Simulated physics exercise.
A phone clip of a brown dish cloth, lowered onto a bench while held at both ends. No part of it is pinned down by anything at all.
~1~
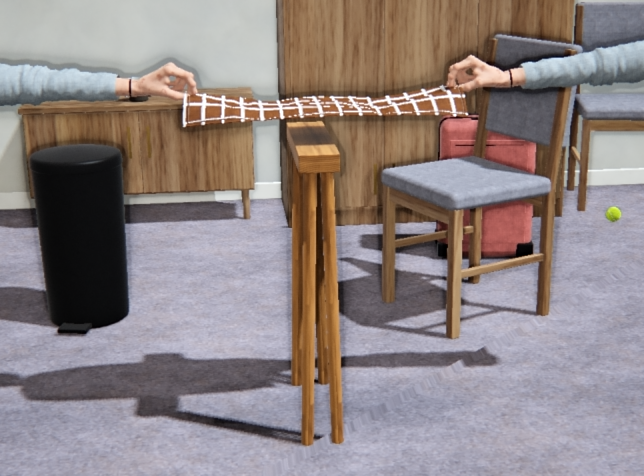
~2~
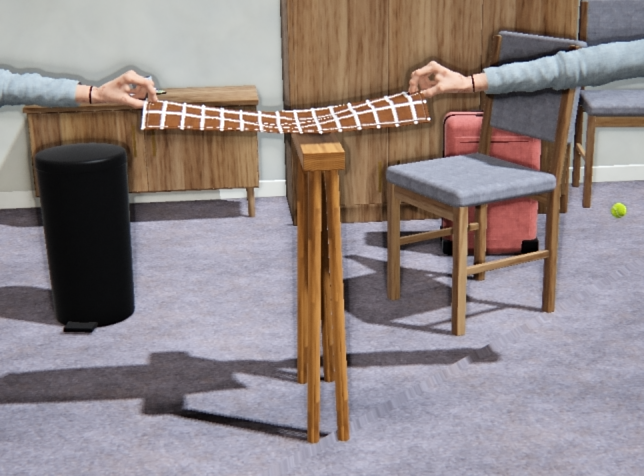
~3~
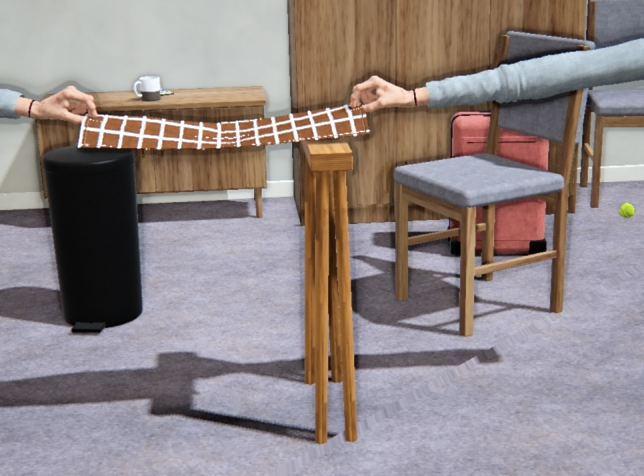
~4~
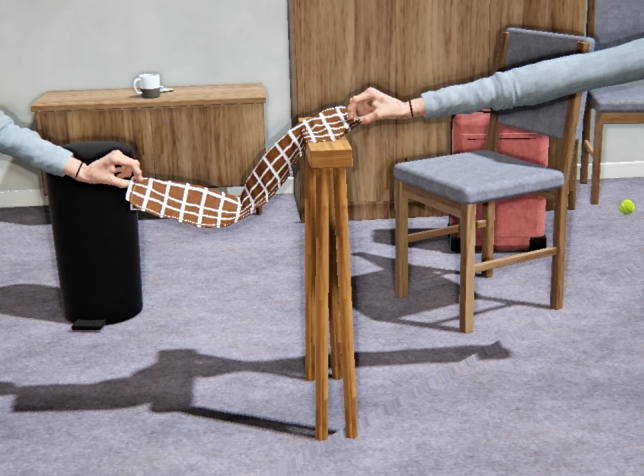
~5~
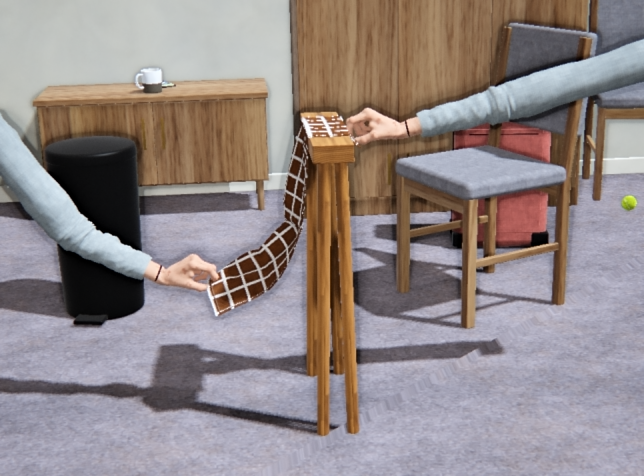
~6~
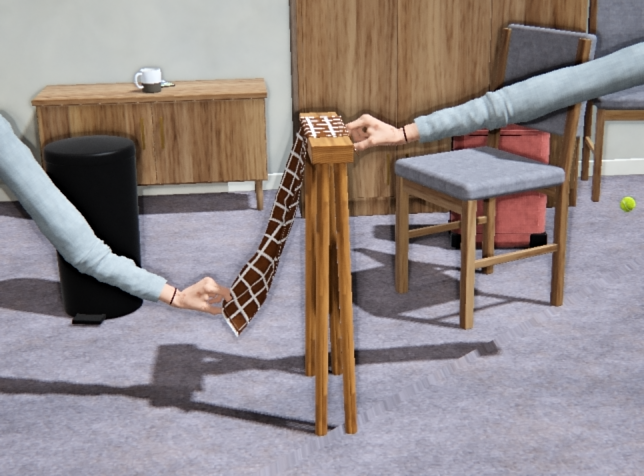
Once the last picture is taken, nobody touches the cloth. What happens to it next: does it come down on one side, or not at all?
Most likely it heads off to the left, as I see it.
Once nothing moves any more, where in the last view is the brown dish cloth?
About (287, 404).
Then, 0.36 s past the final frame, dish cloth clear of the top and falling near (289, 293).
Then, 0.62 s past the final frame, dish cloth in a heap on the floor near (289, 402).
When it is over, dish cloth in a heap on the floor near (287, 404). The brown dish cloth falls on the left side.
